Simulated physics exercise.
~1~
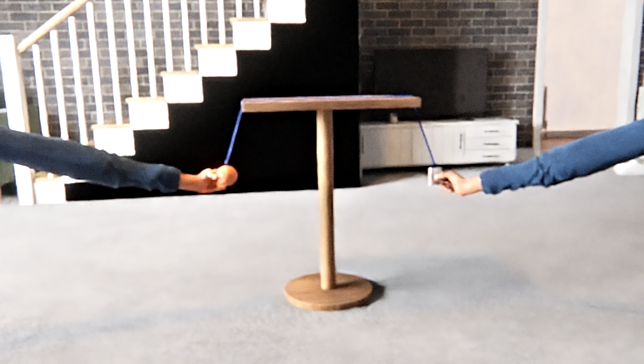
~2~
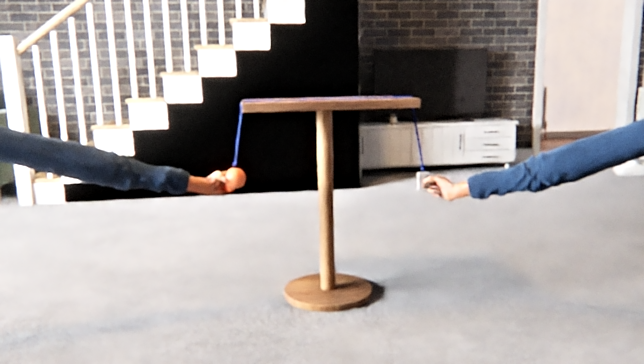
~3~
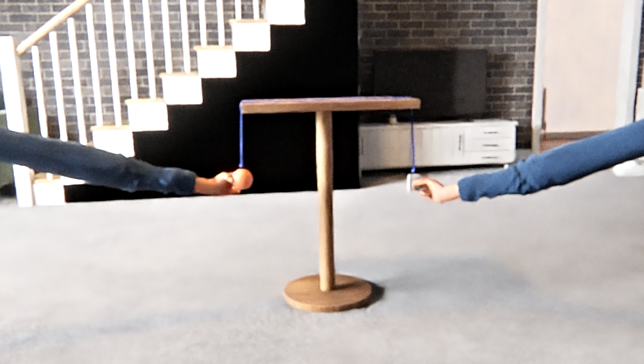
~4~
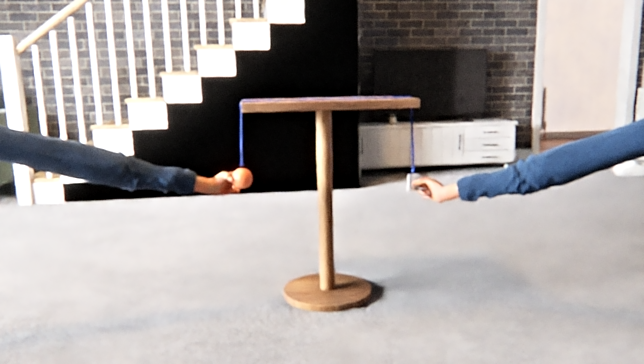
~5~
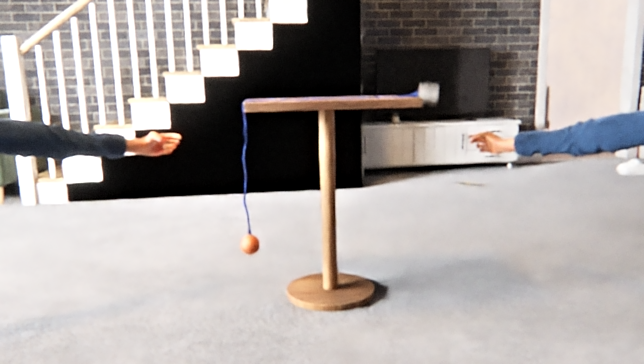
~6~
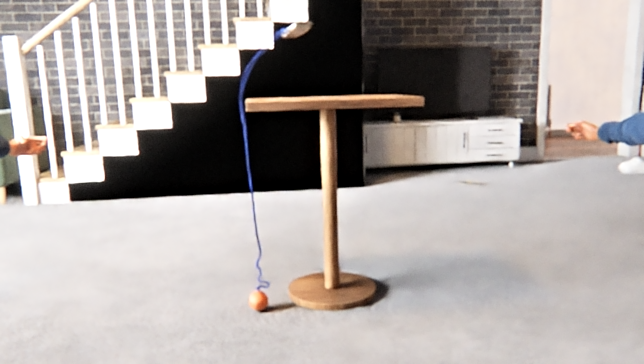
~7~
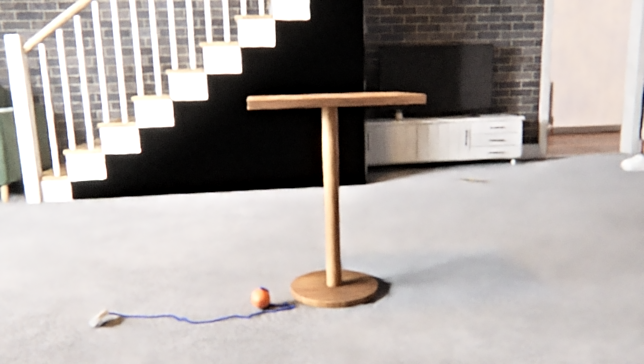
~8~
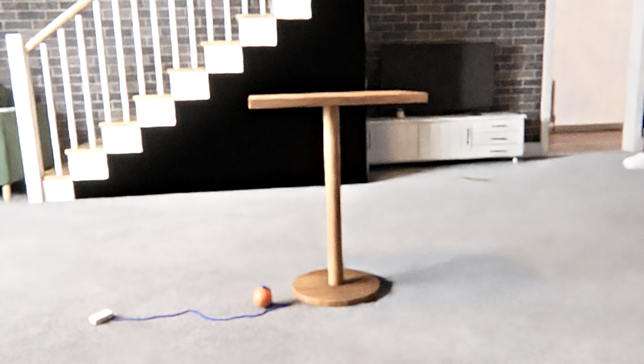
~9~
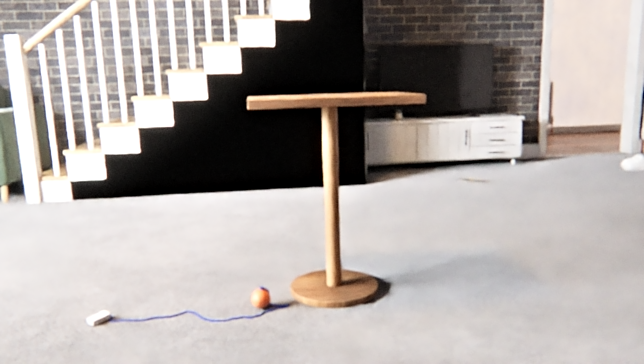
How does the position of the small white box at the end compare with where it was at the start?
At the start the small white box is held in a hand below the right edge of the tabletop. By the end it lies on the floor to the left of the table, beyond the orange.
Living room with two hands releasing an orange and a small white box strung over a table, both ending on the floor.
